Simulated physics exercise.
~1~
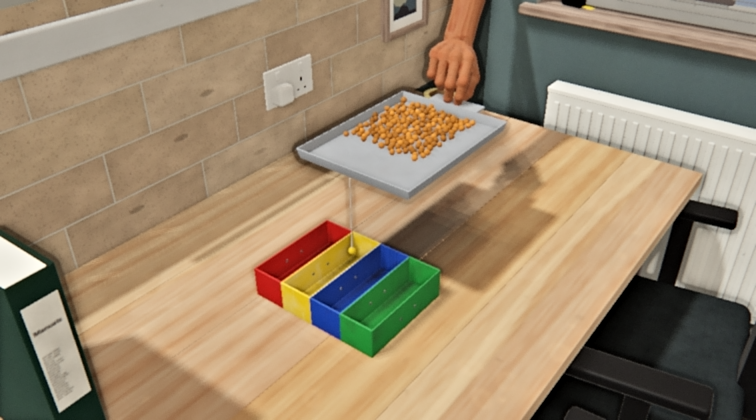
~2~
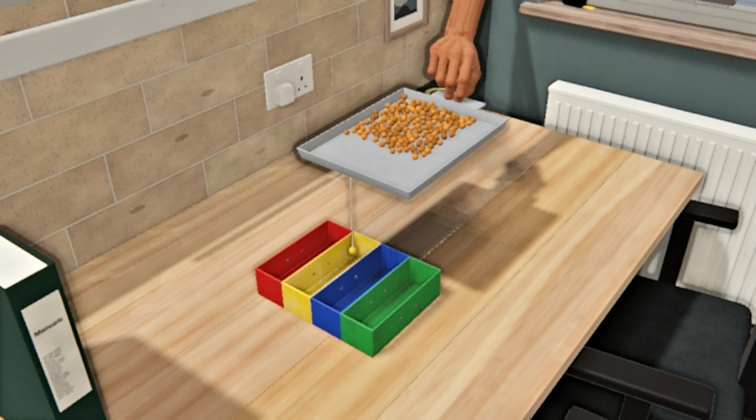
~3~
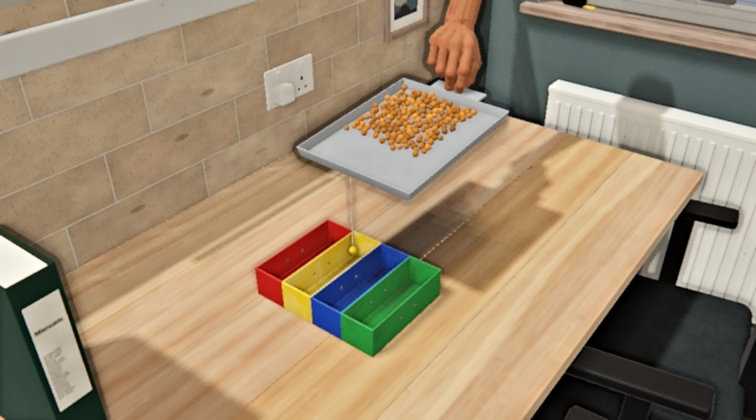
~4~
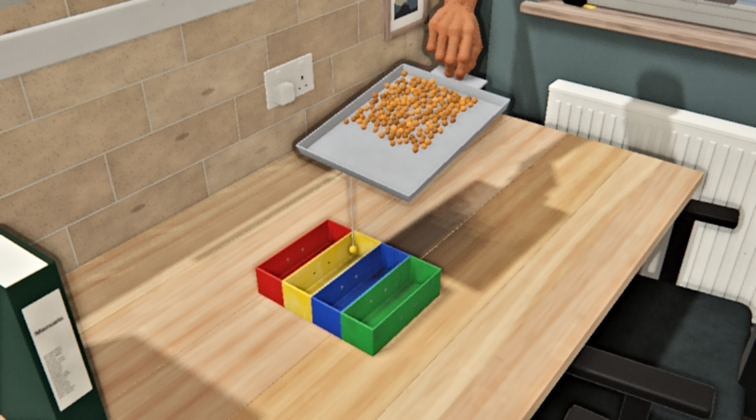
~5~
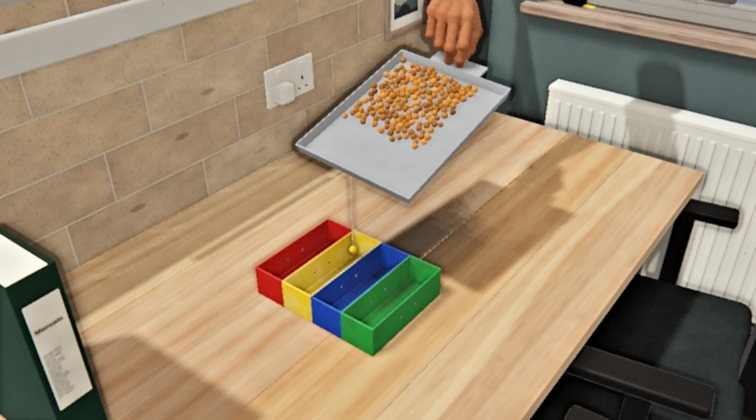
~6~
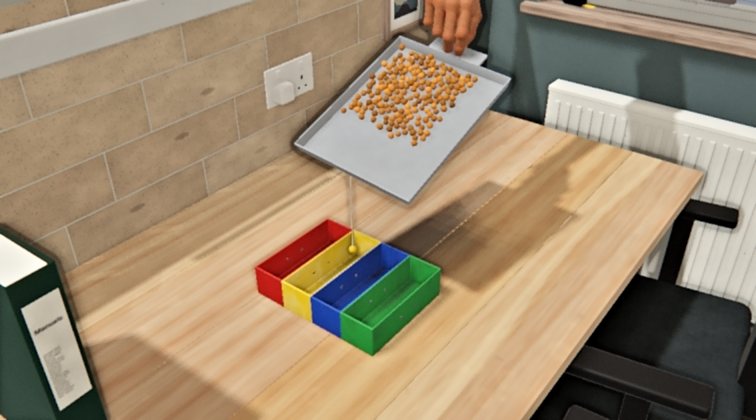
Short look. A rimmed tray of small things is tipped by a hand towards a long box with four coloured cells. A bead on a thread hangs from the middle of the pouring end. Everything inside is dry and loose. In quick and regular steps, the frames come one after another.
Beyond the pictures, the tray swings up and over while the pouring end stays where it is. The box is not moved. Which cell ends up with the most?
The green cell.
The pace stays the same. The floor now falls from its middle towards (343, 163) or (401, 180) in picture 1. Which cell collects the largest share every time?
Red, then green.
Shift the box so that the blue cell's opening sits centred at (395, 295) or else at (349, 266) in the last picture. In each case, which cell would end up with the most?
Placing A: The cell in blue / placing B: The green one.
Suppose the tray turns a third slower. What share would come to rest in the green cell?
I'd put it at some 40 per cent.
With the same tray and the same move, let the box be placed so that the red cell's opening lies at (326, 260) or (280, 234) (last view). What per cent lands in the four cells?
About 100 and 40 per cent.
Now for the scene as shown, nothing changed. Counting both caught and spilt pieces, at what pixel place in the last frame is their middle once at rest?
The centre ends up roughly at (373, 316).
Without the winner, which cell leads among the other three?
Runner-up - the cell in blue.
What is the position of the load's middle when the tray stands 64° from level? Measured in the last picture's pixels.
The load's middle is around (383, 171).
Shortly afterwards, tray tipped steeply; all but a few on the tray; a little falling or outside the box.
Next, tray tipped past a quarter turn; near a third on the tray; near a quarter in the green cell; a little in the blue cell; a little in the yellow cell; only a few in the red cell; near a quarter falling or outside the box.
Some moments later, tray tipped past a quarter turn; near half in the green cell; near a quarter in the blue cell; a little in the yellow cell; only a few in the red cell; a little falling or outside the box.
In the end, tray tipped past a quarter turn; near half in the green cell; near a quarter in the blue cell; a little in the yellow cell; only a few in the red cell; a little outside the box.
